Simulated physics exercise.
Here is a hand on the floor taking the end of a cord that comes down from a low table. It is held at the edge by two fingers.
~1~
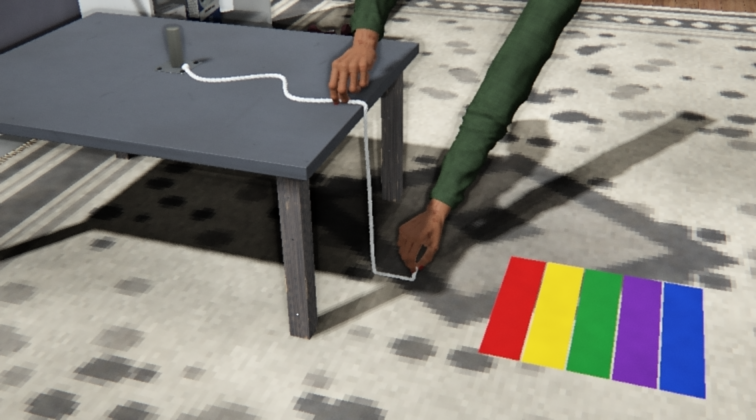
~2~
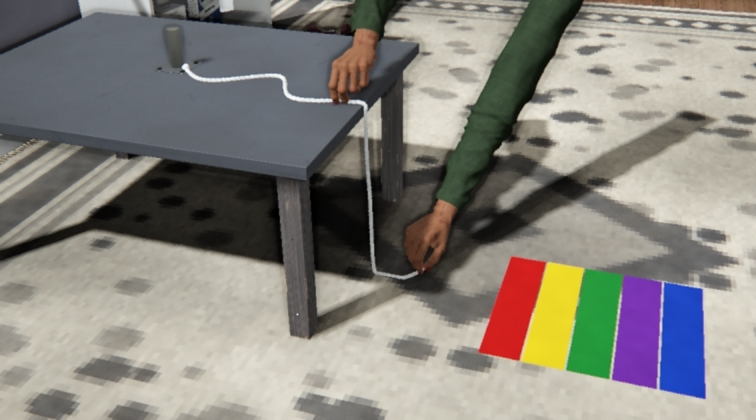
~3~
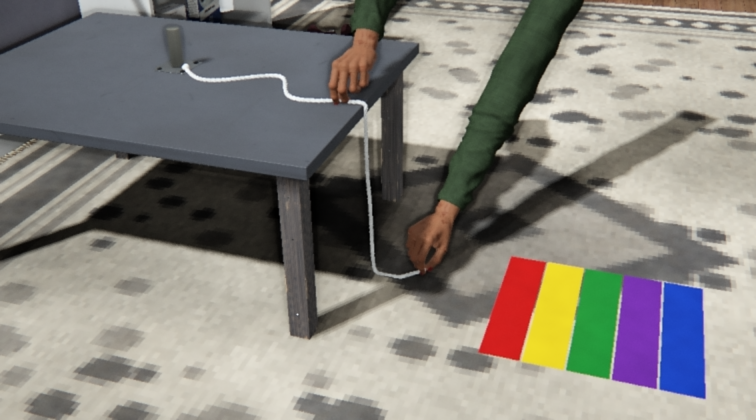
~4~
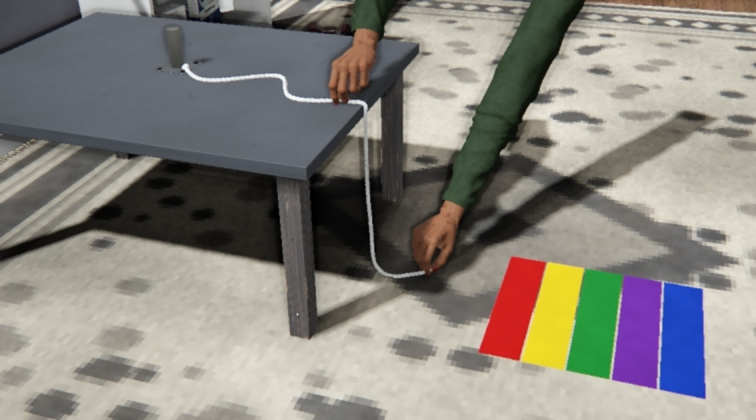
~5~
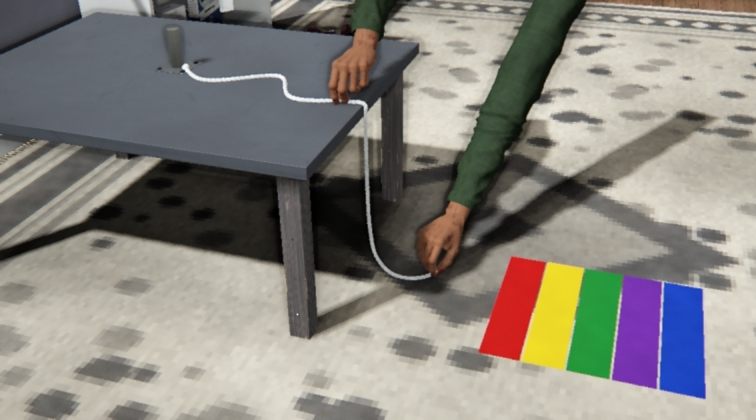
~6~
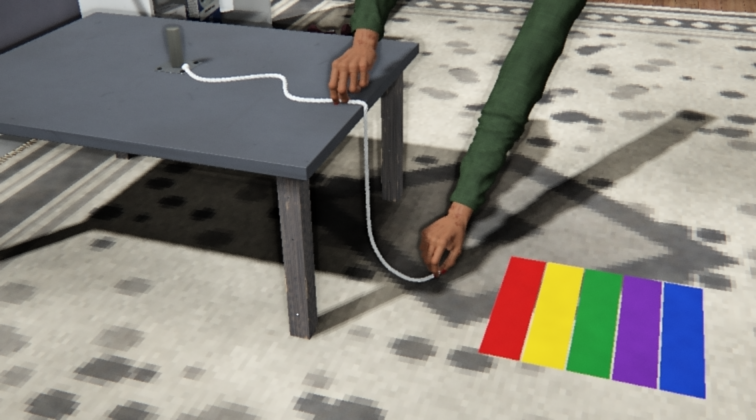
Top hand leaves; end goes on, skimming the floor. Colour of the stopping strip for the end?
Green.
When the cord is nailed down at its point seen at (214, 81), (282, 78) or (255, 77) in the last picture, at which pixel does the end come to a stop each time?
Per try (px, approx.): (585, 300), (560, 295), (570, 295).
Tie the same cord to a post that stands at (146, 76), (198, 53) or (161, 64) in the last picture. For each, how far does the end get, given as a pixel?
Around (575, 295), (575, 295) and (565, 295).
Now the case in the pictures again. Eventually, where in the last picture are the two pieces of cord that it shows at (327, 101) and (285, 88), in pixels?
First point (372, 110), second point (317, 91).
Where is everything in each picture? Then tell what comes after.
The first frame shows end (416, 268); red (505, 337); yellow (547, 345); green (591, 354); purple (636, 363); blue (683, 372).
The second frame shows end (423, 269); cord through (196, 77) (269, 76) (300, 100) (365, 122) (370, 194) (373, 260).
The third frame shows end (425, 270).
The fourth frame shows end (430, 270); cord through (196, 77) (269, 76) (300, 100) (365, 122) (368, 194) (374, 260).
The fifth frame shows end (436, 272).
The sixth frame shows end (439, 272); cord through (196, 77) (269, 76) (300, 100) (365, 122) (368, 194) (382, 259).
Early on, end near (506, 284); over red.
Midway, end near (561, 294); over yellow.
At the end of the slack, end near (594, 300); over green. The end stops over the green strip.
